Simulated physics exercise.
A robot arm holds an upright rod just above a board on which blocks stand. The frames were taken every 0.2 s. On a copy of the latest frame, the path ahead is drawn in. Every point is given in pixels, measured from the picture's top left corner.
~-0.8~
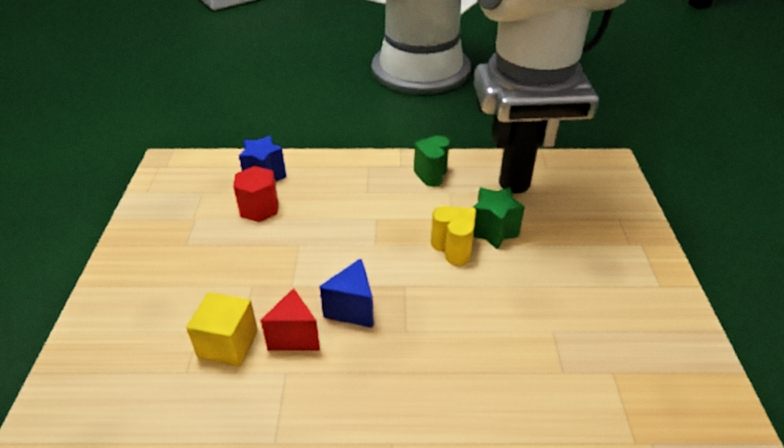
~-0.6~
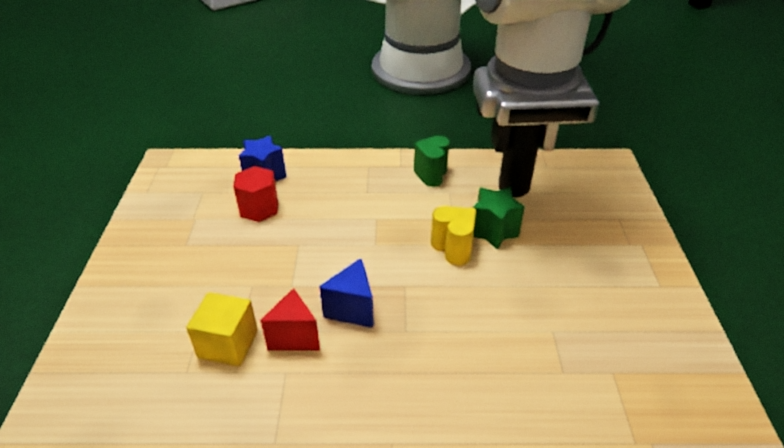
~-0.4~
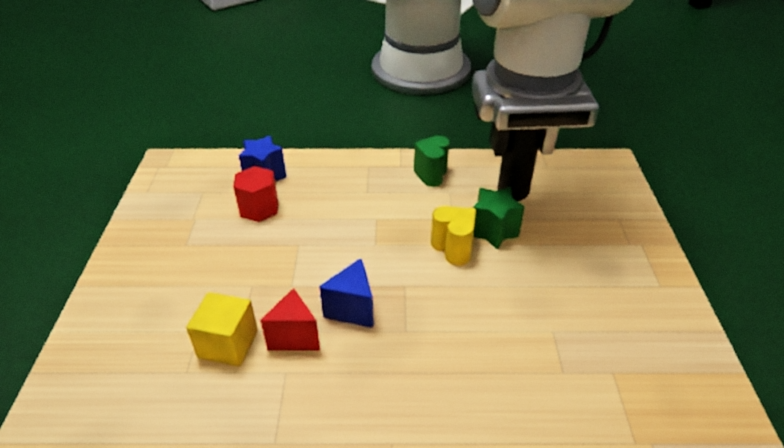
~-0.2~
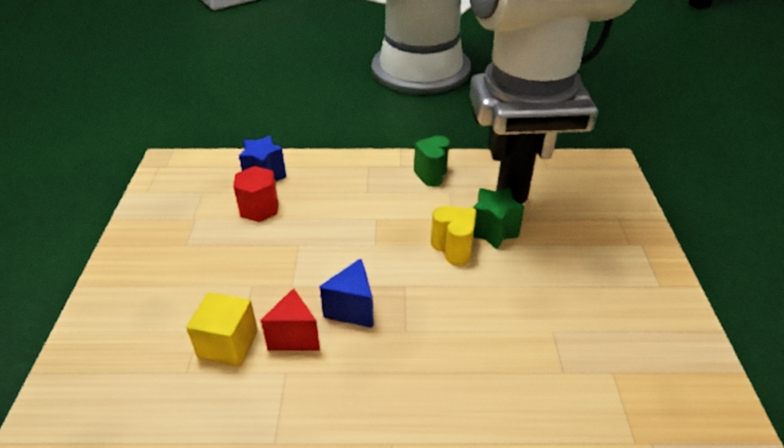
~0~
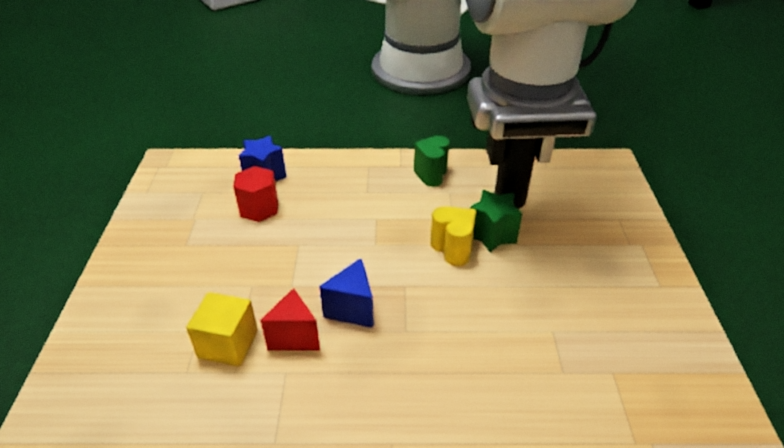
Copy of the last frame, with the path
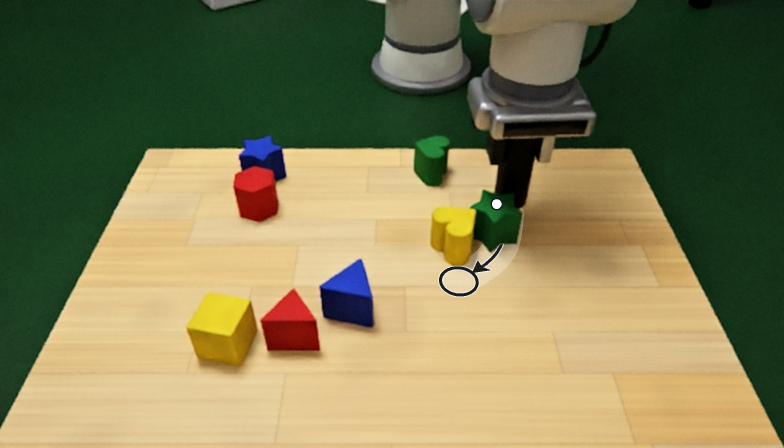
A robot arm lowers its black rod toward the green star and nudges it slightly.
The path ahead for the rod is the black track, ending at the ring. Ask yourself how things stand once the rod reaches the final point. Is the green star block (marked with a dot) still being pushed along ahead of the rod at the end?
Going by the path, yes.
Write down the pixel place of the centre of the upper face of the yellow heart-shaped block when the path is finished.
Near (424, 237).
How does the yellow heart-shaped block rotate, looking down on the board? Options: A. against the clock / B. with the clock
B - with the clock.
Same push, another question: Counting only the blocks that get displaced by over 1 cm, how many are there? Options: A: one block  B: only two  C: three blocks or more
Answer: B.
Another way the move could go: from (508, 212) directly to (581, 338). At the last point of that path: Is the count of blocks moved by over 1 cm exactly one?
Yes.
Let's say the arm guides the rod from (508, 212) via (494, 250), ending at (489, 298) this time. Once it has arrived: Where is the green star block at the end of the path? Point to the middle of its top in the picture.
Near (461, 282).
The line goes from (508, 212) over (504, 237) and (489, 262) to (459, 281); the dot is on the green star block.
The first path, step by step. One third of the way, rod (506, 226); yellow heart-shaped block (443, 226), turned 30° clockwise; green star block (491, 226), turned 25° clockwise.
Two thirds of the way, rod (490, 251); yellow heart-shaped block (427, 235), turned 95° clockwise; green star block (473, 253), turned 25° clockwise.
At the end, rod (460, 270); yellow heart-shaped block (424, 237), turned 110° clockwise; green star block (447, 276), turned 15° clockwise.
